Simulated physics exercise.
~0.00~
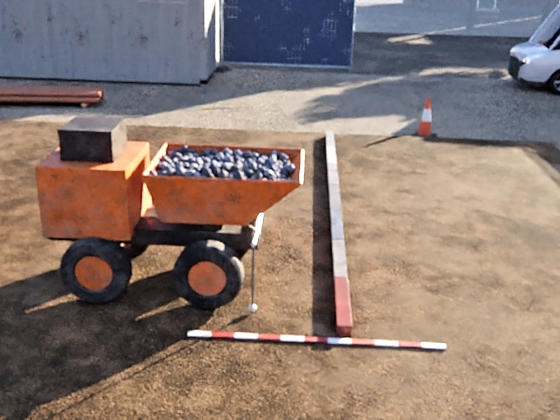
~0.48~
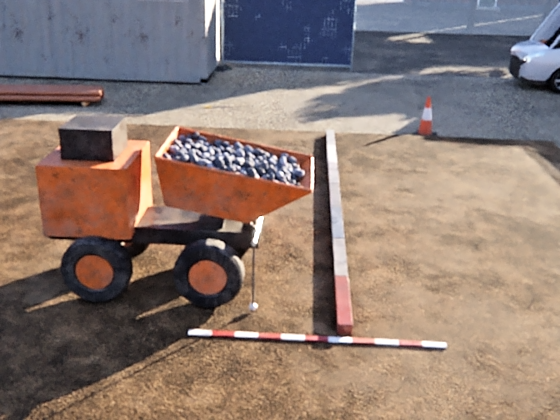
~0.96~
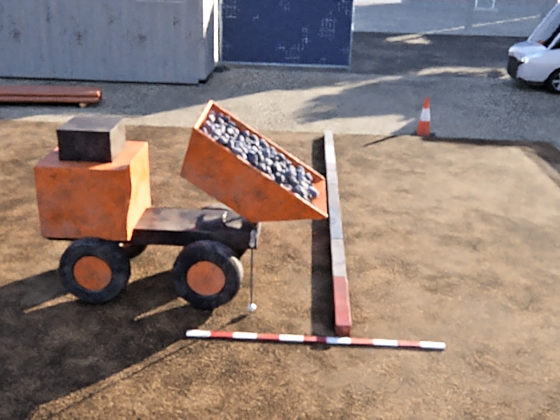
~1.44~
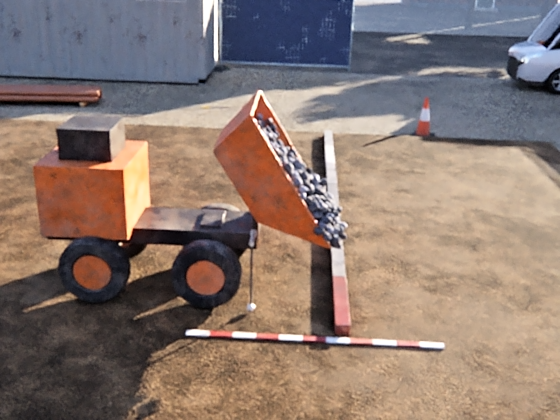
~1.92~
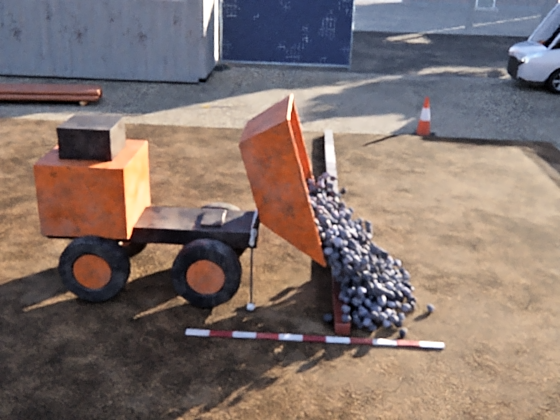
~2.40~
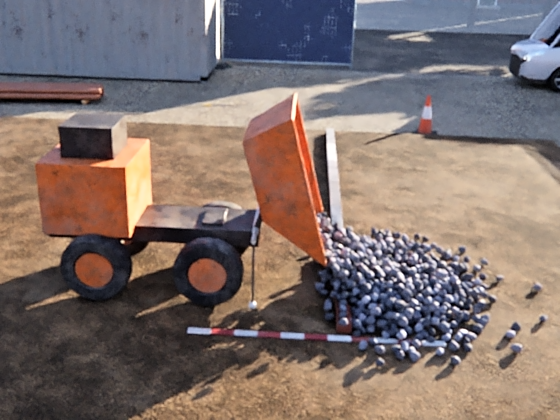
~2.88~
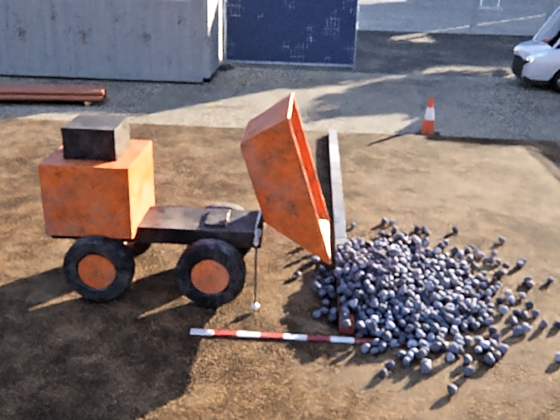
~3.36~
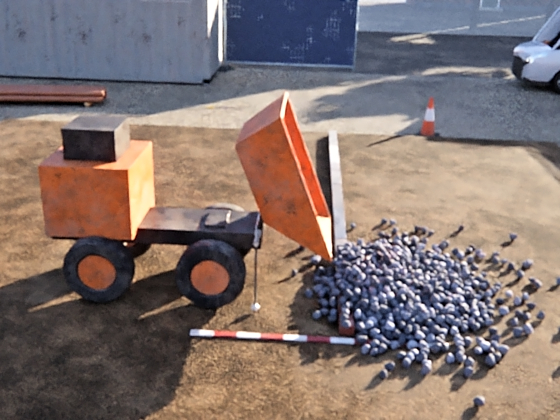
The clip opens on an orange dumper with black wheels, its open body full of smooth grey stones, standing before a low kerb and a red-and-white striped staff. The body begins to tip to the right, its back end rising while the load stays inside. As it steepens, the stones slide toward the lower lip and start to spill over the kerb. They then pour out in a rush, spreading across the dirt and covering part of the staff. The steeply raised body rocks back slightly, and most stones finish in a wide heap beyond the kerb.
